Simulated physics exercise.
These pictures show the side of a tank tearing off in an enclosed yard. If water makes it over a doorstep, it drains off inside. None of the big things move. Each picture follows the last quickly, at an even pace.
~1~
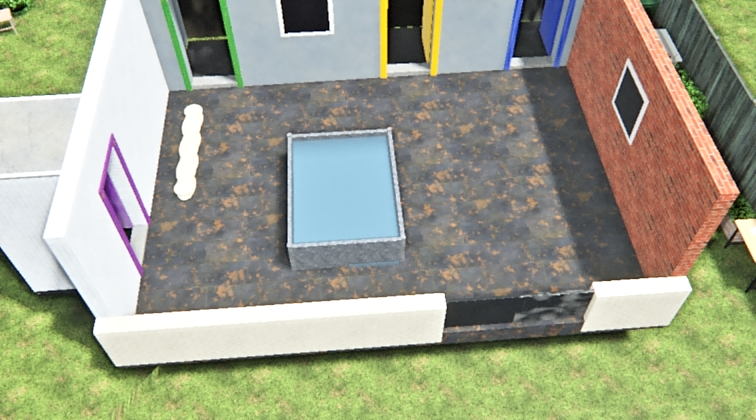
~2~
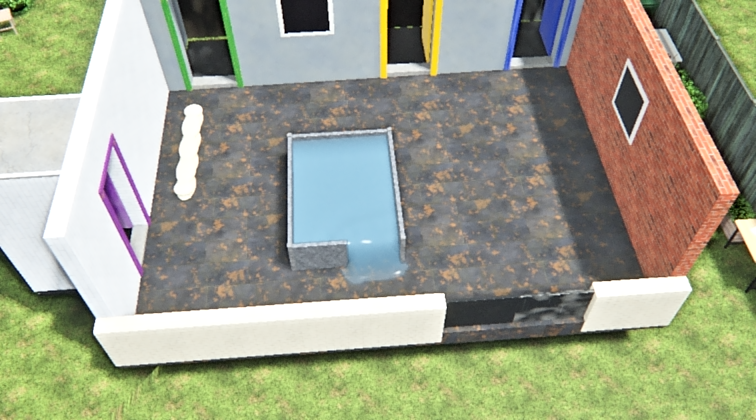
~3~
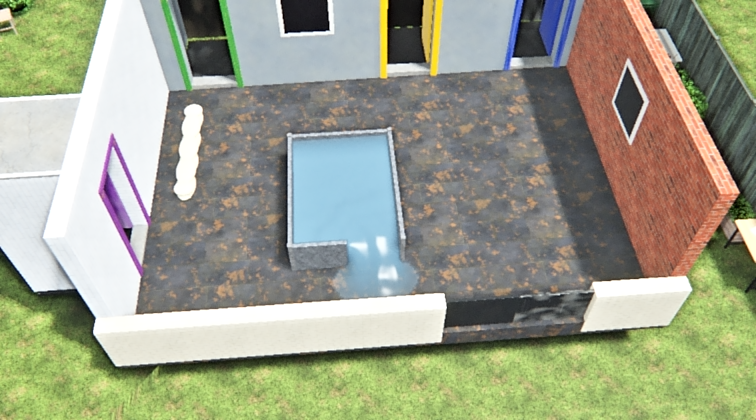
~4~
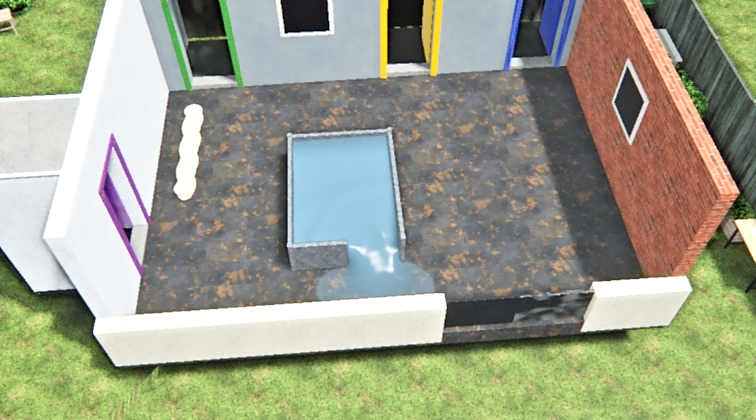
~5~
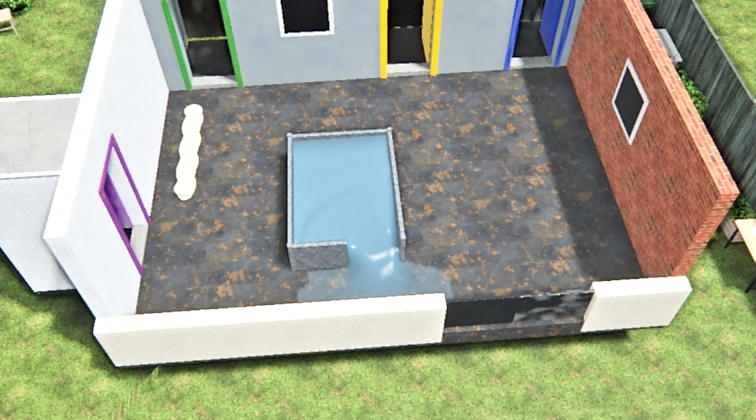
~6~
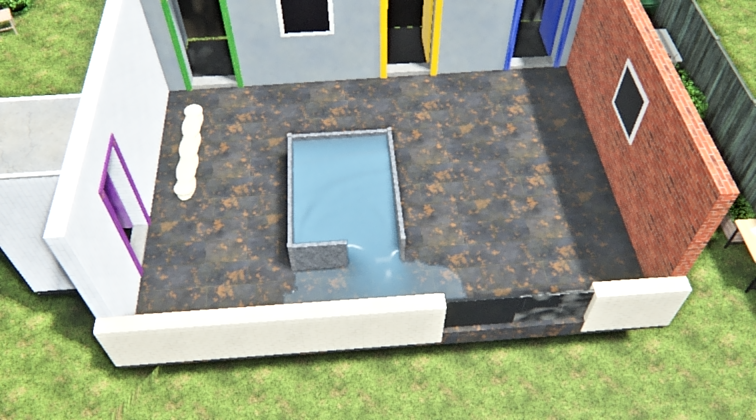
Walled yard with dark mottled floor, part of a tank's near side opening and water pouring out, spreading along the cream wall.
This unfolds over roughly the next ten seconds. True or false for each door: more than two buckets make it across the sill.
Yellow door: False; green door: False; blue door: False; purple door: True.
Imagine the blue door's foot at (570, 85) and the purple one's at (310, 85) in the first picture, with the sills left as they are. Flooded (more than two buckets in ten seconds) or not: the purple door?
Result - purple: Remains below the limit.
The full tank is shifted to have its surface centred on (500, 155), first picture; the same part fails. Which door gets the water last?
The green-painted one.
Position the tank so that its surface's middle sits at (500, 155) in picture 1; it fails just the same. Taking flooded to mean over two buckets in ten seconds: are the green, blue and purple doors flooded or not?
Green door falls short; blue door exceeds the limit; purple door exceeds the limit.
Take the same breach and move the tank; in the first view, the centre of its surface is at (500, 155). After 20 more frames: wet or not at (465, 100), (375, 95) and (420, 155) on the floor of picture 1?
As listed: Untouched, untouched, untouched.
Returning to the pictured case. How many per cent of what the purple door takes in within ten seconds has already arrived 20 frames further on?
That comes out to 15 per cent by my count.
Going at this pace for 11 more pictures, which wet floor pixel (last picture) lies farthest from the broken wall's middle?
Near (647, 303).
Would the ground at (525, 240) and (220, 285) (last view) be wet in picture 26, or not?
Going in order, I'd call them drenched and drenched.
A moment on, water covers 10 % of the floor; the yellow door not reached, the green door not reached, the blue door not reached, the purple door not reached.
Next, water covers 25 % of the floor; the yellow door not reached, the green door not reached, the blue door not reached, the purple door not reached.
Then, water covers 40 % of the floor; the yellow door not reached, the green door not reached, the blue door not reached, the purple door under two buckets in.
Later, water covers 60 % of the floor; the yellow door not reached, the green door wet at the sill, nothing in, the blue door wet at the sill, nothing in, the purple door over two buckets in.
In the end, water covers 95 % of the floor; the yellow door wet at the sill, nothing in, the green door wet at the sill, nothing in, the blue door wet at the sill, nothing in, the purple door over two buckets in.
